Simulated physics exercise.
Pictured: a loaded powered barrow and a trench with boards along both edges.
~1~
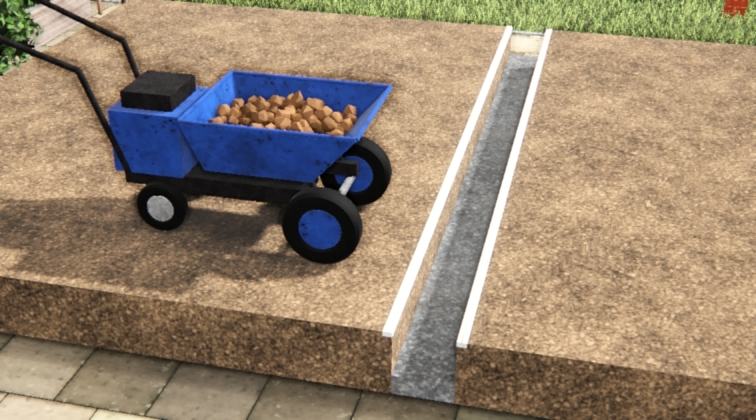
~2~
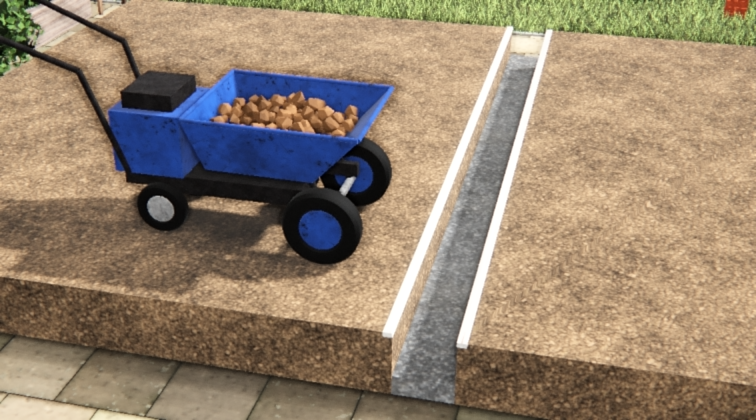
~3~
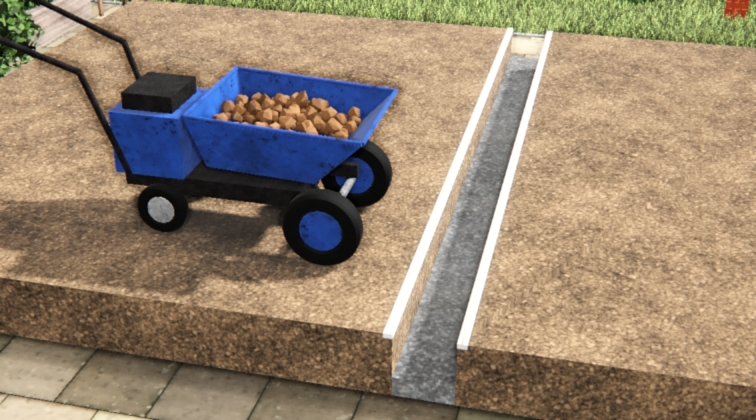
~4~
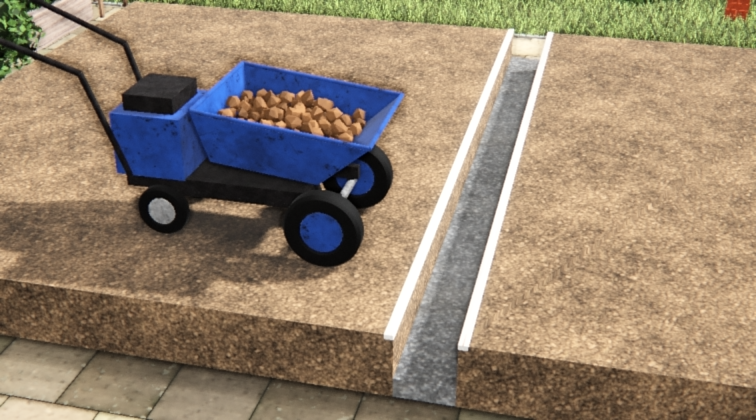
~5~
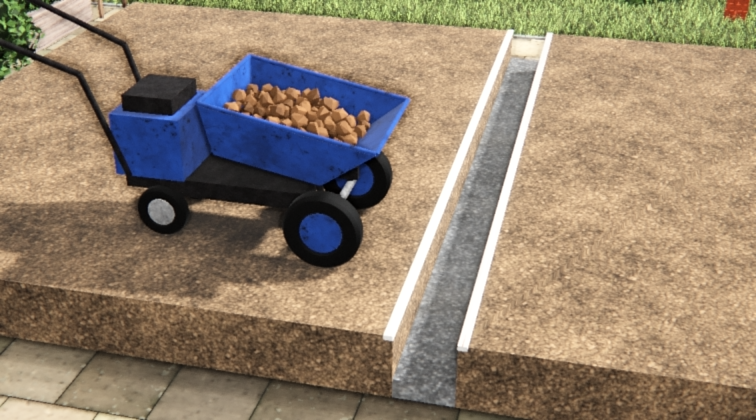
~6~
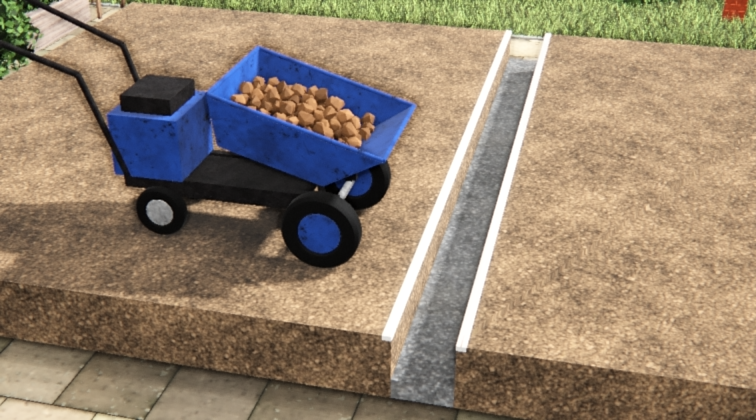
On a raised bed of brown soil, a blue powered barrow loaded with brown lumps stood left of a narrow, white-edged trench, and its skip slowly tilted toward the right, its back end rising.
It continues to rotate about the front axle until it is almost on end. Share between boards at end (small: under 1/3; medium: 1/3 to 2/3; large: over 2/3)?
Large.
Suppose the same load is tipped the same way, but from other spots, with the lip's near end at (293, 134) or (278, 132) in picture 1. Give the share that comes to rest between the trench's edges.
The shares come out close to 50 and 30 per cent, in that order.
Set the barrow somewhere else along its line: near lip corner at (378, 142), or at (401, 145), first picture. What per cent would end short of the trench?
In order: 0 % and 0 %.
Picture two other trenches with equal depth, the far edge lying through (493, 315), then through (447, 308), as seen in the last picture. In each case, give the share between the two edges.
First try: About 100 %; second try: About 50 %.
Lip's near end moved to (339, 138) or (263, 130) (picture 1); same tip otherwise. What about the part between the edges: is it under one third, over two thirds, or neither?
Above two thirds; below one third.
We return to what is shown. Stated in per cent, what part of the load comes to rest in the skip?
Roughly 0 %.
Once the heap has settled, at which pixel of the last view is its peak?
Roughly (529, 264).
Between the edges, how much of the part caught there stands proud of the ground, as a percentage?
Roughly 5 percent of them.
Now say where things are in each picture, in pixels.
Lip of the skip near (356, 140), level; top of the load near (283, 117), clay clods; first edge of the trench near (401, 298); far edge near (472, 308), the trench under half as wide as the skip, and about as deep as wide, in the first picture.
Lip of the skip near (358, 141), level; top of the load near (284, 116), in the second picture.
Lip of the skip near (362, 144), tipped barely; top of the load near (273, 117), in the third picture.
Lip of the skip near (369, 149), tipped a little; top of the load near (267, 115), in the fourth picture.
Lip of the skip near (376, 154), tipped a little; top of the load near (272, 111), in the fifth picture.
Lip of the skip near (383, 161), tipped clearly; top of the load near (268, 103); first edge of the trench near (400, 302); far edge near (471, 312), in the sixth picture.
Shortly afterwards, skip tipped well over; the whole lot in the skip.
Next, skip tipped steeply; the bulk in the skip; a little in or heaped over the trench; only a few beyond it; only a few falling.
Some moments later, skip tipped right over; only a few in the skip; the bulk in or heaped over the trench; near a quarter beyond it.
In the end, skip tipped right over; the bulk in or heaped over the trench; near a quarter beyond it.
